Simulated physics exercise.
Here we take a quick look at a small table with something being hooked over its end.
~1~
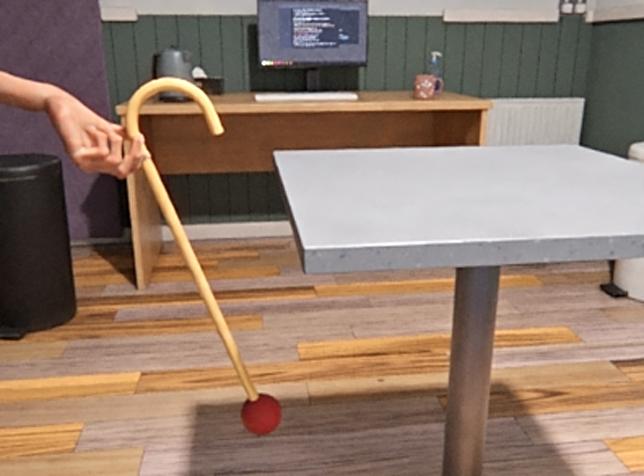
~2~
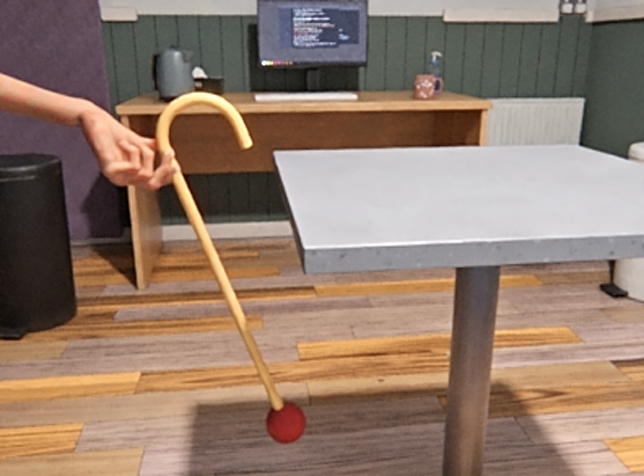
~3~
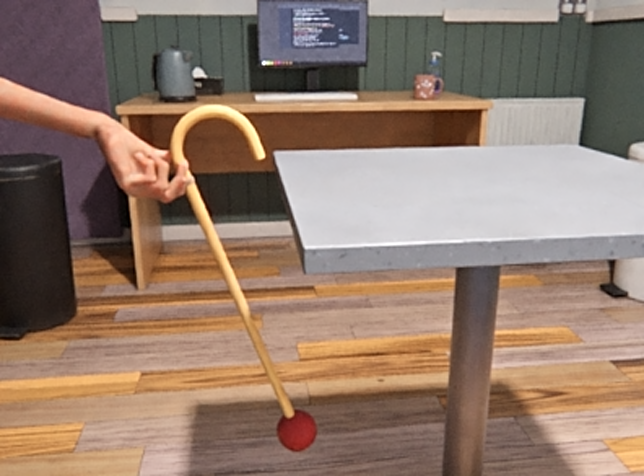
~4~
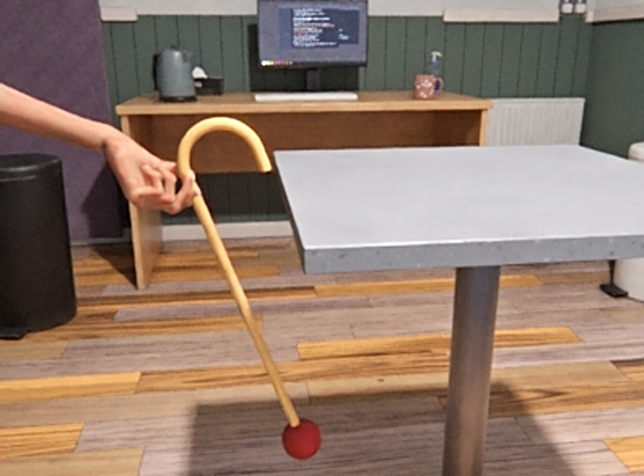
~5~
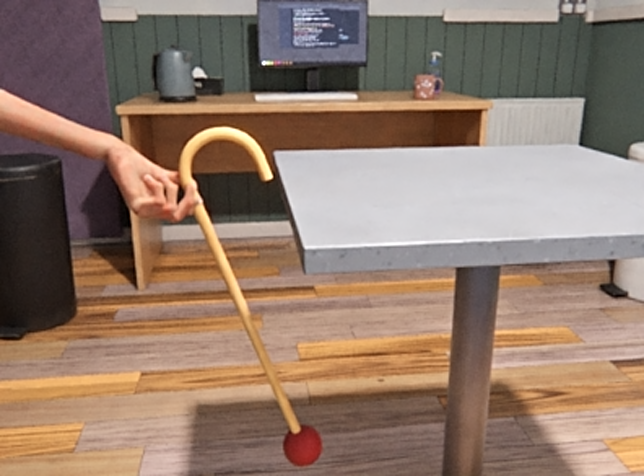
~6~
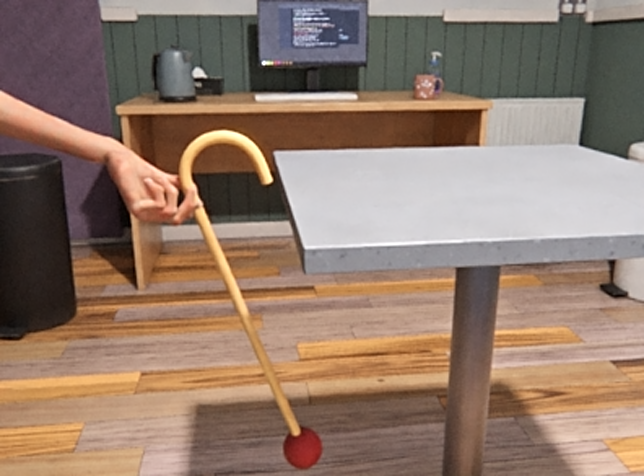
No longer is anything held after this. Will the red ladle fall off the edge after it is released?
Watch, it will wind up down below.
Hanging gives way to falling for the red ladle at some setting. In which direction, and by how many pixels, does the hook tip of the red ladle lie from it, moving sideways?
Direction right, distance about 16 px.
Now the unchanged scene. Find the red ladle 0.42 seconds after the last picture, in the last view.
Its centre should be near (235, 462).
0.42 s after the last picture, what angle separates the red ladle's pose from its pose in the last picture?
Roughly 15 degrees.
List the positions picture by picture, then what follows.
In the first frame, still on the way; red ladle (226, 270); table (485, 187).
In the second frame, still on the way; red ladle (253, 281); table (485, 187).
In the third frame, still on the way; red ladle (265, 290); table (485, 187).
In the fourth frame, still on the way; red ladle (271, 300); table (485, 187).
In the fifth frame, still on the way; red ladle (272, 308); table (485, 187).
In the sixth frame, in place, still held; red ladle (272, 311); table (485, 187).
Then, 0.42 s on from there, red ladle on its way down near (235, 462).
In the end, the red ladle drops past the edge.
